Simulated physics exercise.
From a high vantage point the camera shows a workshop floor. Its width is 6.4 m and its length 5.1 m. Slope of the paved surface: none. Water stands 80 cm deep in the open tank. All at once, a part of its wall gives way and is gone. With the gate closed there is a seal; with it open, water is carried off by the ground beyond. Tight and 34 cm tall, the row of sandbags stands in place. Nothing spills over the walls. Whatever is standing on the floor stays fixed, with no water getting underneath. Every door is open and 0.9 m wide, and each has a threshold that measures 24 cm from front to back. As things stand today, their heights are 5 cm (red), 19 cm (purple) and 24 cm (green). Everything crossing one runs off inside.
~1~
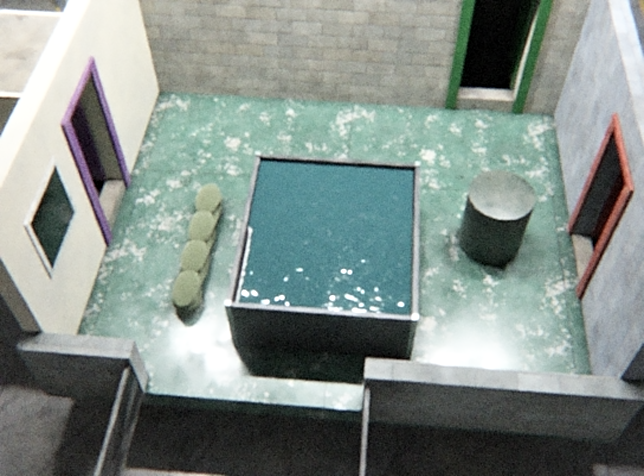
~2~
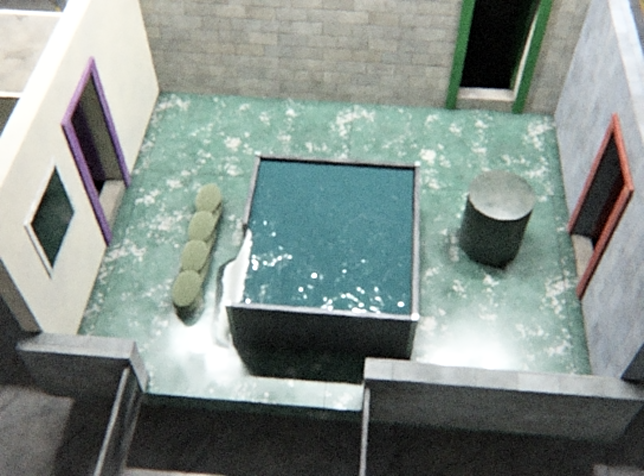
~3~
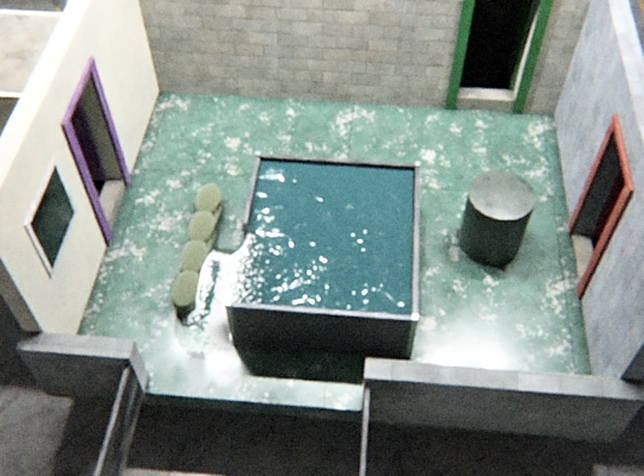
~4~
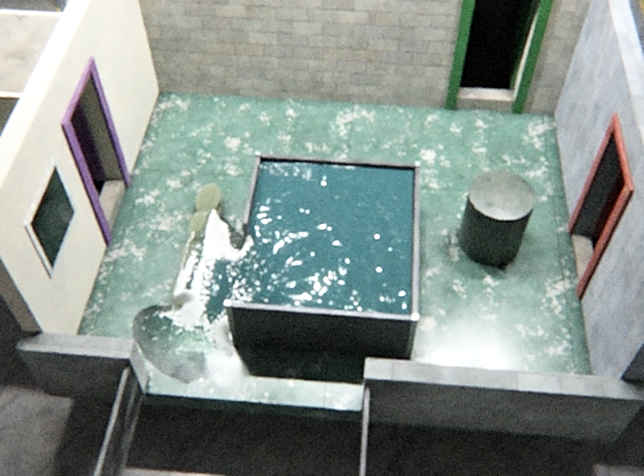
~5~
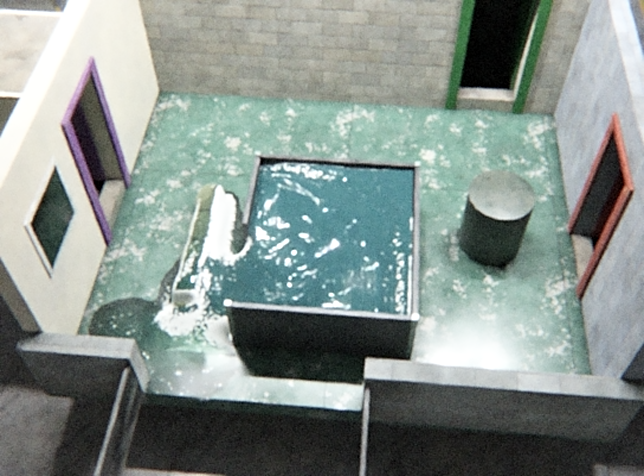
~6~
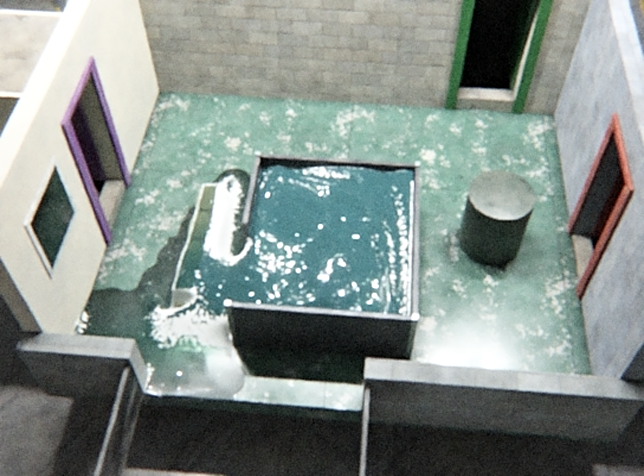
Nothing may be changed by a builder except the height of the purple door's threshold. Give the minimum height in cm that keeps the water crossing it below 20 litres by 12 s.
10.5 cm.
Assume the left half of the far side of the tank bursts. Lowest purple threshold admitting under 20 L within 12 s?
A height of around 10.5 cm.
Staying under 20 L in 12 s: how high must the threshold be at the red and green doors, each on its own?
You'd want about 6.5 centimetres at red and about 11.0 centimetres at green.
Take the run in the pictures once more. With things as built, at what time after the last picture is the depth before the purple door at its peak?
Approximately 1.6 s.
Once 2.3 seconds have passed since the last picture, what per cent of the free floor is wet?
Wet share: Near 45 %.
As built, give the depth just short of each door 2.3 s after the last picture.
Depths, in cm - red: 0, purple: 10, green: 1.
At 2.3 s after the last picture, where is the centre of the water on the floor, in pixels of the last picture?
My guess is close to (262, 240).
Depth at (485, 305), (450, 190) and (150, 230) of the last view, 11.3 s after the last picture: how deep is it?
I'd read roughly 7, 10 and 7 cm there.
Then, 0.7 s after the last picture water covers 30 % of the floor, deepest (61 cm) near (213, 303); it has not reached the purple door.
Then, 2.3 s after the last picture water covers 45 % of the floor, deepest (43 cm) near (181, 94); 10 cm at the purple door, 0 litres in over its 19 cm threshold.
Then, 11.3 s after the last picture water covers 95 % of the floor, deepest (14 cm) near (563, 211); 10 cm at the purple door, 0 litres in over its 19 cm threshold.
At the purple door as built, the water peaked near 17 cm, 1.5 s after the last picture.
With a threshold of 9 cm, 35 litres would have come in within the 12 s; with 12 cm, 10 litres. So under 20 litres takes about 10.5 cm.
